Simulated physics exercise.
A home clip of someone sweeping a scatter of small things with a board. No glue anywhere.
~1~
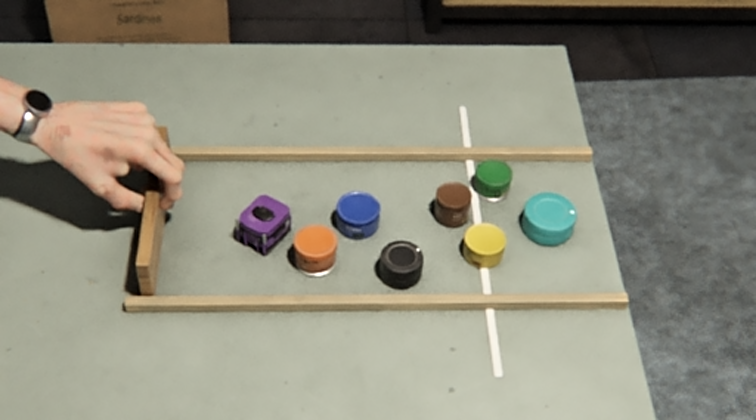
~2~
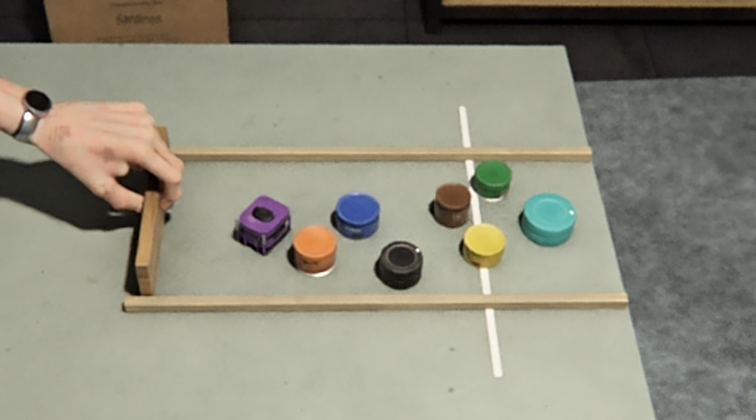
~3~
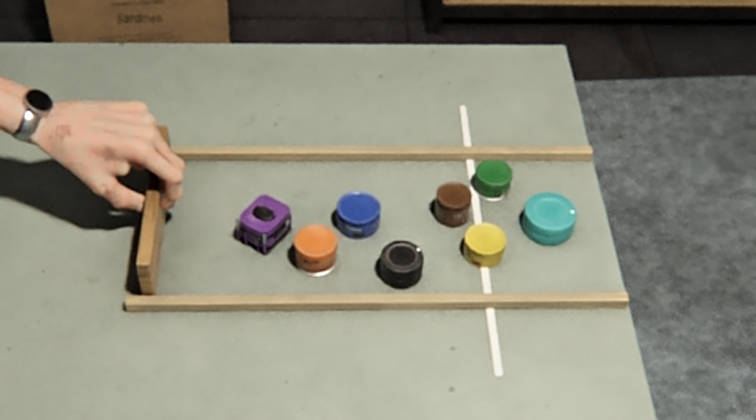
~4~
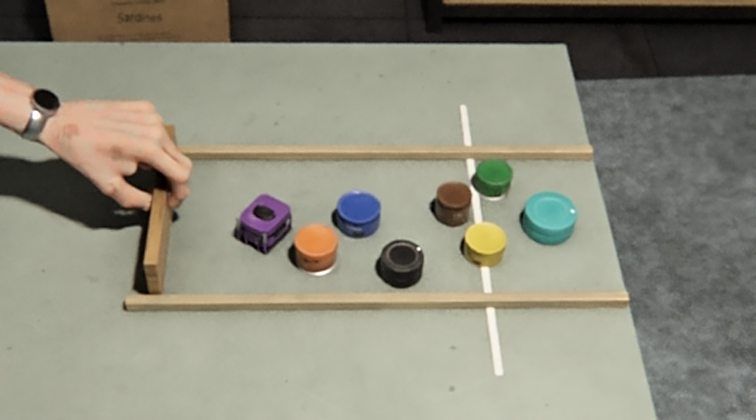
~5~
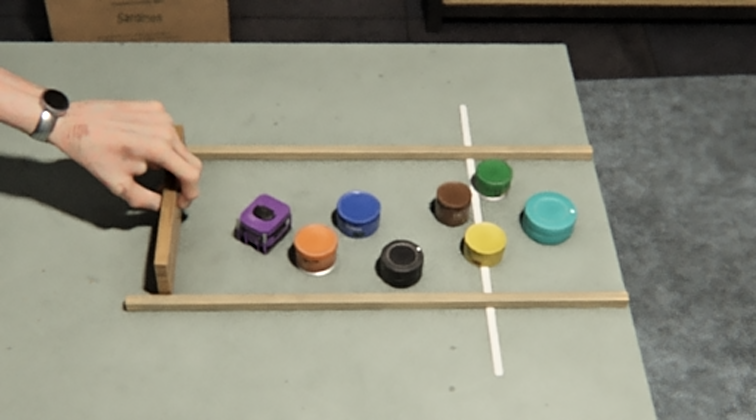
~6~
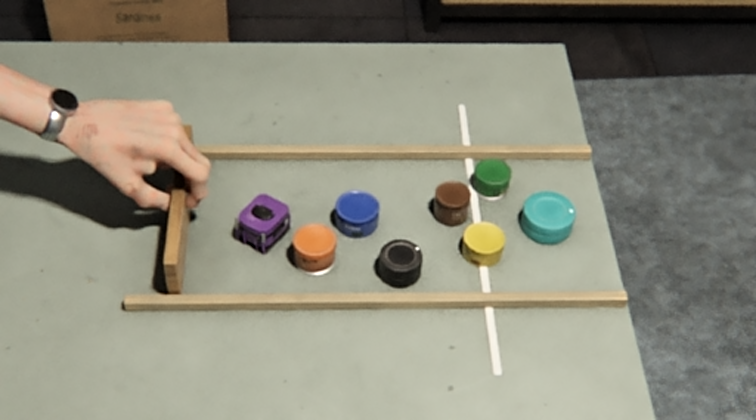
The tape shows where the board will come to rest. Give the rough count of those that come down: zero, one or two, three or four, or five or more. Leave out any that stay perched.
Outcome: The number that fall off is zero.
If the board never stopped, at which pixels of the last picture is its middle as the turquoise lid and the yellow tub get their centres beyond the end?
About (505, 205), and (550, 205) for the other.
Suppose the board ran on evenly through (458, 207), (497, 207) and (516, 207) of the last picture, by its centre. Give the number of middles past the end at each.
It would be 0, 0 and 1.
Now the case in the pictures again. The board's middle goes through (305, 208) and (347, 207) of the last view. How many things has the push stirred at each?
3 and 4.
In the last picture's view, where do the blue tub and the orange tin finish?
The blue tub stops around (534, 213); the orange tin around (503, 244).
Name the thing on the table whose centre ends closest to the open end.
That is the turquoise lid.
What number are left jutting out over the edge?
Overhanging: 0.
Soon after, none off yet; turquoise lid at rest near (548, 218); green pot at rest near (492, 179); yellow tub at rest near (483, 245).
In the end, the number that fall off is zero.
